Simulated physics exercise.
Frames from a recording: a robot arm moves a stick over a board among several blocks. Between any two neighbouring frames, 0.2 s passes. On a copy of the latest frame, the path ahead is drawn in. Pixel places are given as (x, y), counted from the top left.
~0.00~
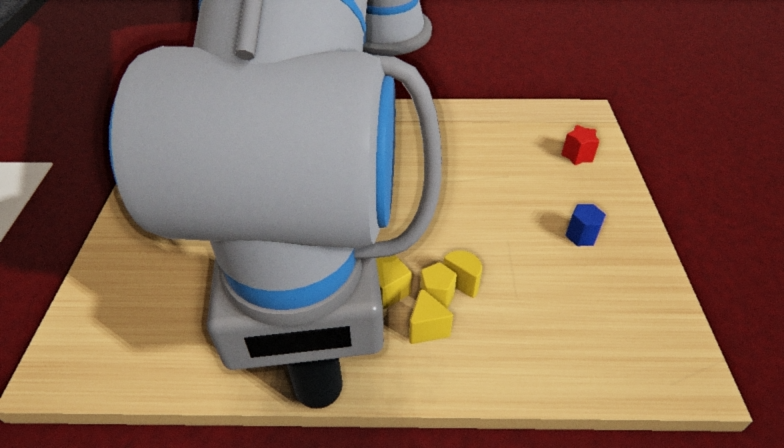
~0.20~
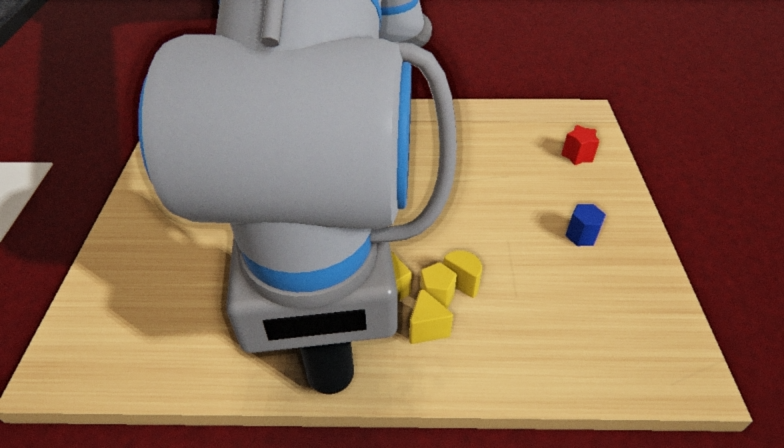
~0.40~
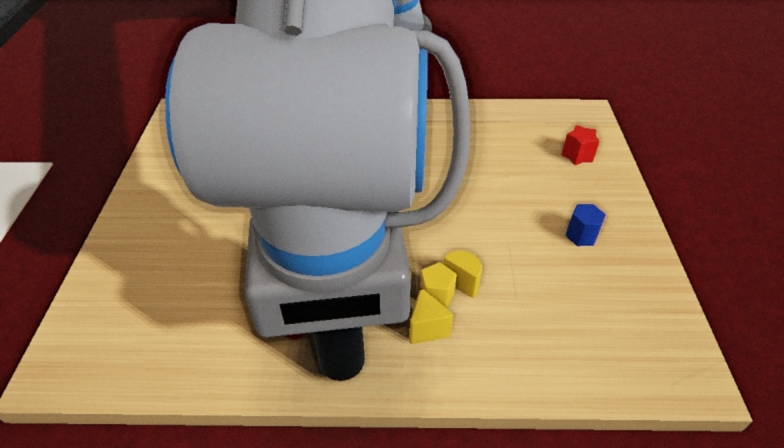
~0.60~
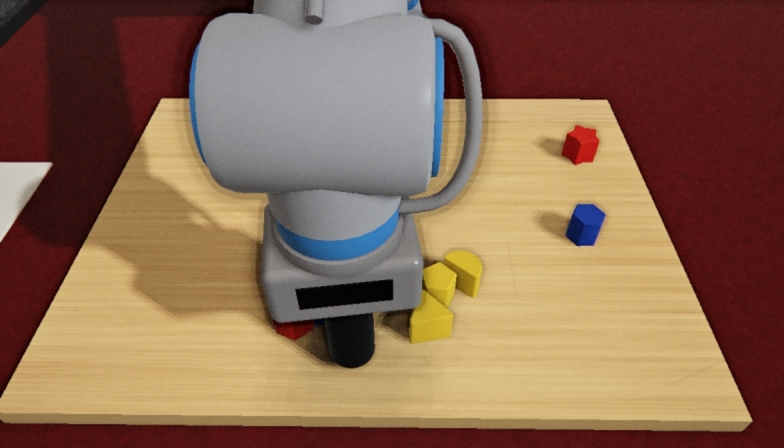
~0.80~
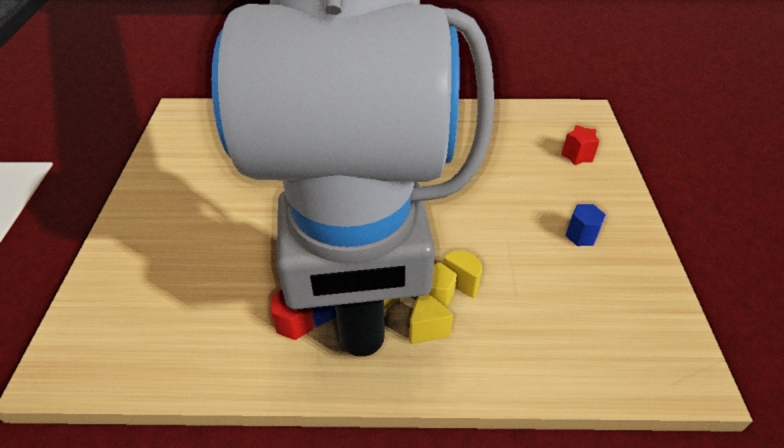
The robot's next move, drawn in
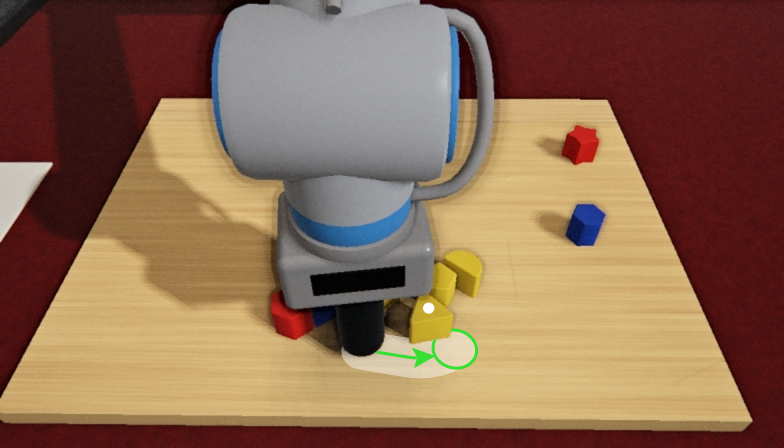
On a pale wooden board over a dark red surface, a bulky grey robot arm holds a black stick near a cluster of yellow blocks. The arm shifts a little up and to the right, gradually covering one yellow block, while red and blue pieces come into view beside the stick.
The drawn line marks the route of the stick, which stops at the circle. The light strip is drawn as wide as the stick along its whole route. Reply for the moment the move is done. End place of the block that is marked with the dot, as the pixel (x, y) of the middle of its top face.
Pixel (456, 297).
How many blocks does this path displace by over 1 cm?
Blocks displaced: 1.
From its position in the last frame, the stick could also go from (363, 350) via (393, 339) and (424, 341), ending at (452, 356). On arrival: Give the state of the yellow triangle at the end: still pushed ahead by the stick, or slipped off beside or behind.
By the time the path ends, the yellow triangle has slid off to the side or behind.
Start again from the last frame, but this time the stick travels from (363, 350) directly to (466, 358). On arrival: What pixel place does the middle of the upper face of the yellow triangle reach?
In the picture, that point is around (458, 305).
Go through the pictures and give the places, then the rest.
In the first picture, tip of the stick (319, 388), middles of tops, yellow triangle (429, 308), yellow pentagon (438, 276).
In the second picture, stick (331, 374), nothing pushed.
In the third picture, stick (342, 362), nothing pushed.
In the fourth picture, stick (353, 350), nothing pushed.
In the fifth picture, stick (362, 339), yellow triangle (429, 308), yellow pentagon (438, 276).
The line goes from (363, 350) by way of (394, 355) and (426, 358) to (455, 349); the dot is on the yellow triangle.
What follows on the original path. Halfway along, stick (411, 347); yellow triangle (438, 305), turned 25° anticlockwise.
At the end, stick (456, 338); yellow triangle (456, 297), turned 95° anticlockwise; yellow pentagon unmoved.
